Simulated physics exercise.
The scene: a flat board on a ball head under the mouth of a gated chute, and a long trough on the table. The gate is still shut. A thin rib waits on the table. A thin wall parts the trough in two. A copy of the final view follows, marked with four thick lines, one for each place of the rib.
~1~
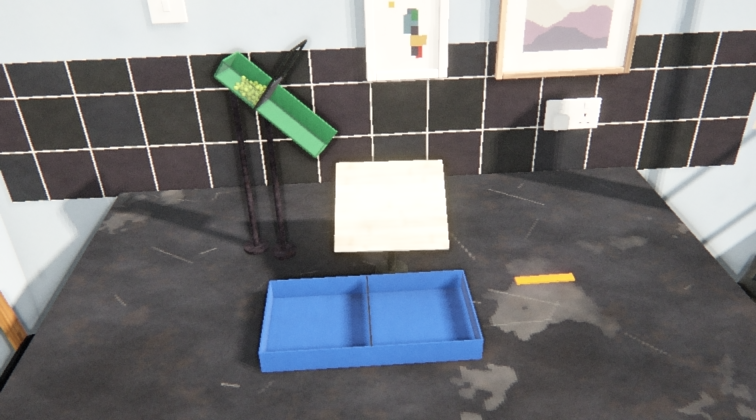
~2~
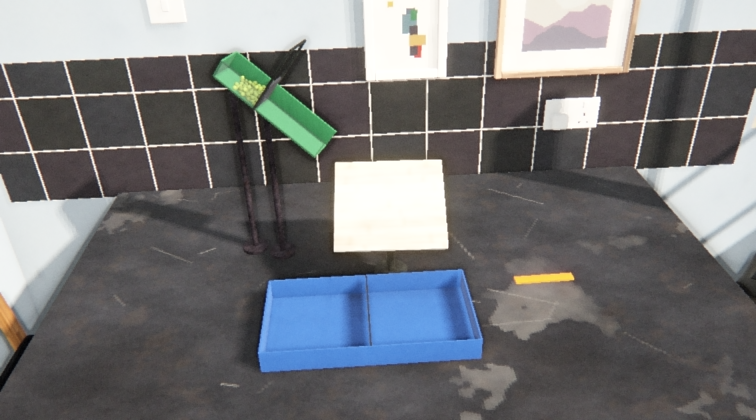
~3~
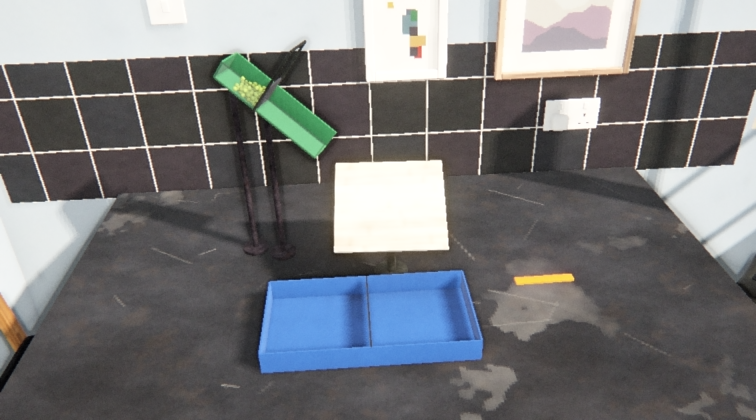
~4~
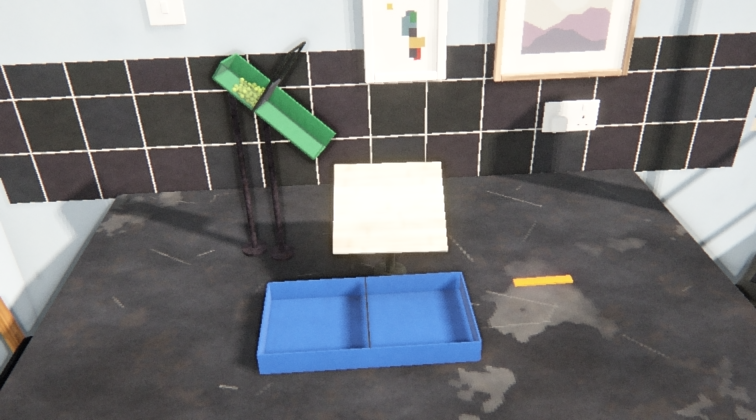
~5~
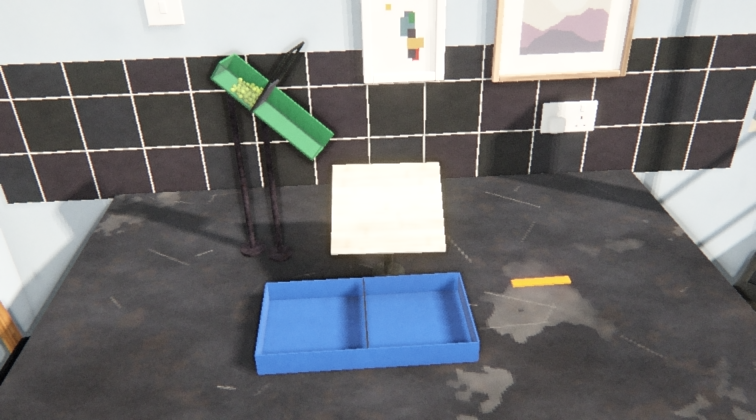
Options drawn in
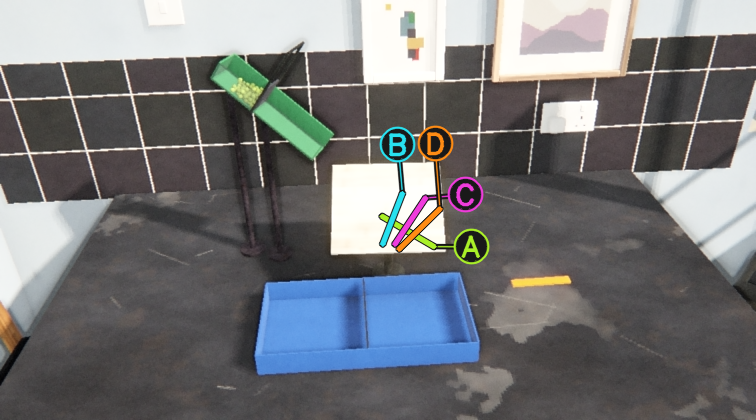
On a dark, worn tabletop against black tiles, a tilted green chute holds a small heap of yellow-green peas above a pale slanted board, with a divided blue trough in front and an orange strip to the right. Nothing moves except a very slight drift of the whole view.
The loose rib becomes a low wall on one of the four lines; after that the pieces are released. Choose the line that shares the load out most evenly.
Take B.
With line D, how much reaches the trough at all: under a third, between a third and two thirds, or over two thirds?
It is over two thirds.
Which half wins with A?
More lands on the right.
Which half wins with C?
More lands on the right.
On the marked copy, line A from (382, 216) to (434, 246); line B from (402, 193) to (382, 244); line C from (425, 198) to (394, 244); line D from (439, 208) to (399, 249).
With A, of what is caught, a small part in the left half, most in the right.
With B, of what is caught, about a third in the left half, about two thirds in the right.
With C, of what is caught, a small part in the left half, most in the right.
With D, of what is caught, a small part in the left half, most in the right.
